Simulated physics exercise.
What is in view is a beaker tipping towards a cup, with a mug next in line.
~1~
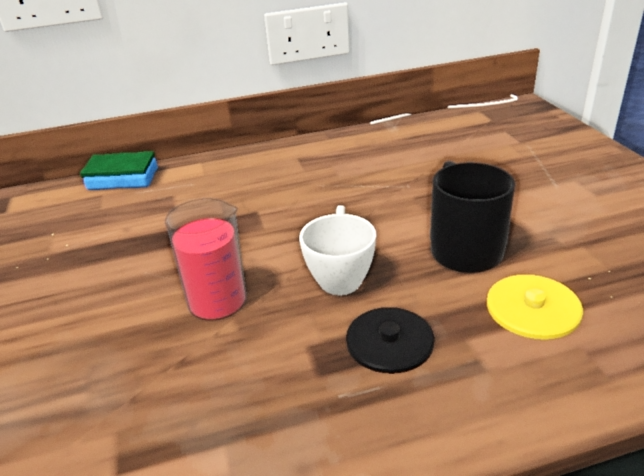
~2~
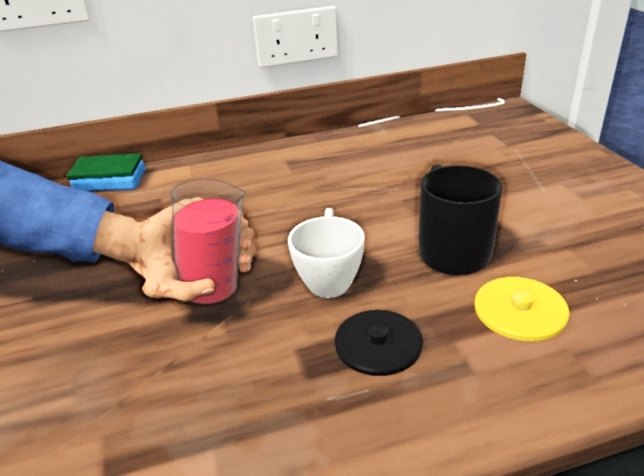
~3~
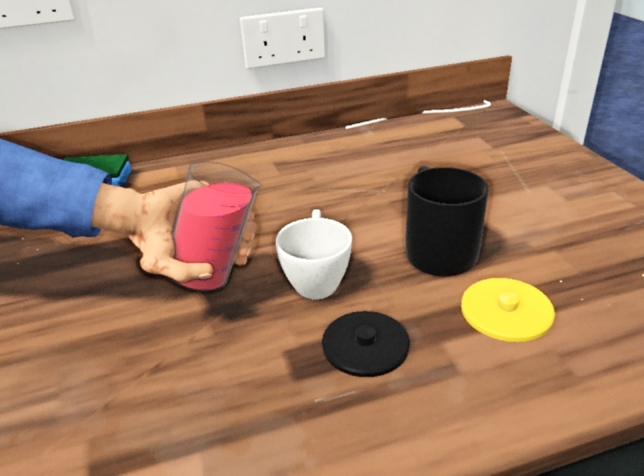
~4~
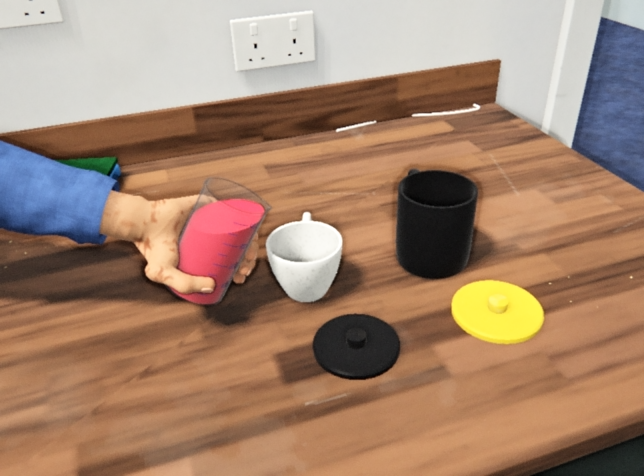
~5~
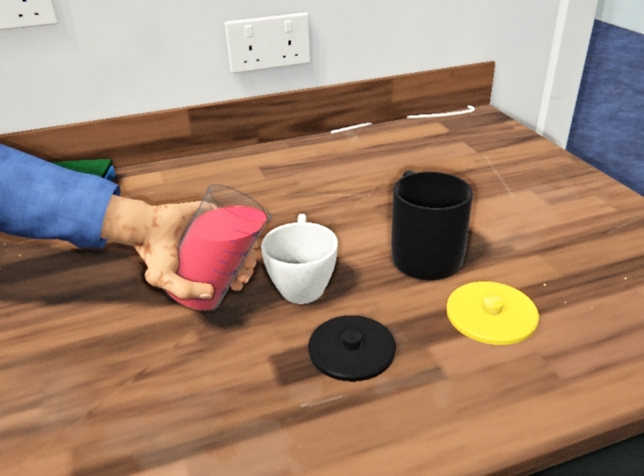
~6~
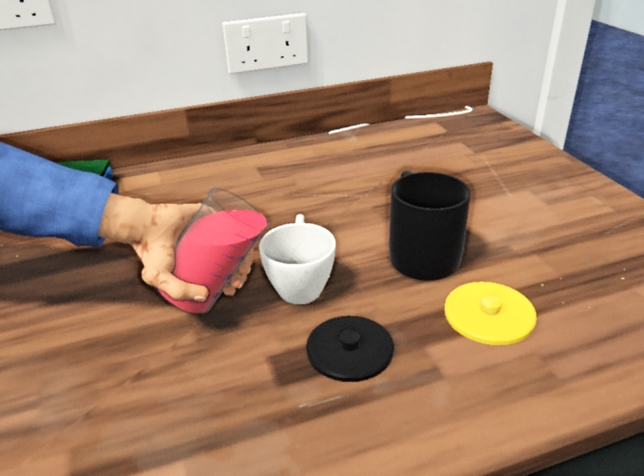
On a wooden worktop, a hand grasping a beaker of red liquid, lifting it slightly and tilting it rightwards beside a white cup.
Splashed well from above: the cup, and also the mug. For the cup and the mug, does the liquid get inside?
In the end the cup gathers it, the mug gathers it.
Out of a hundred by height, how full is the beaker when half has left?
I'd put the level around 40 percent of the height.
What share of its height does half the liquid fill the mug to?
Roughly 30%.
Soon after, the squash goes into the cup.
Later, the squash goes into the mug.
In the end, the cup has its share inside; the mug has its share inside.
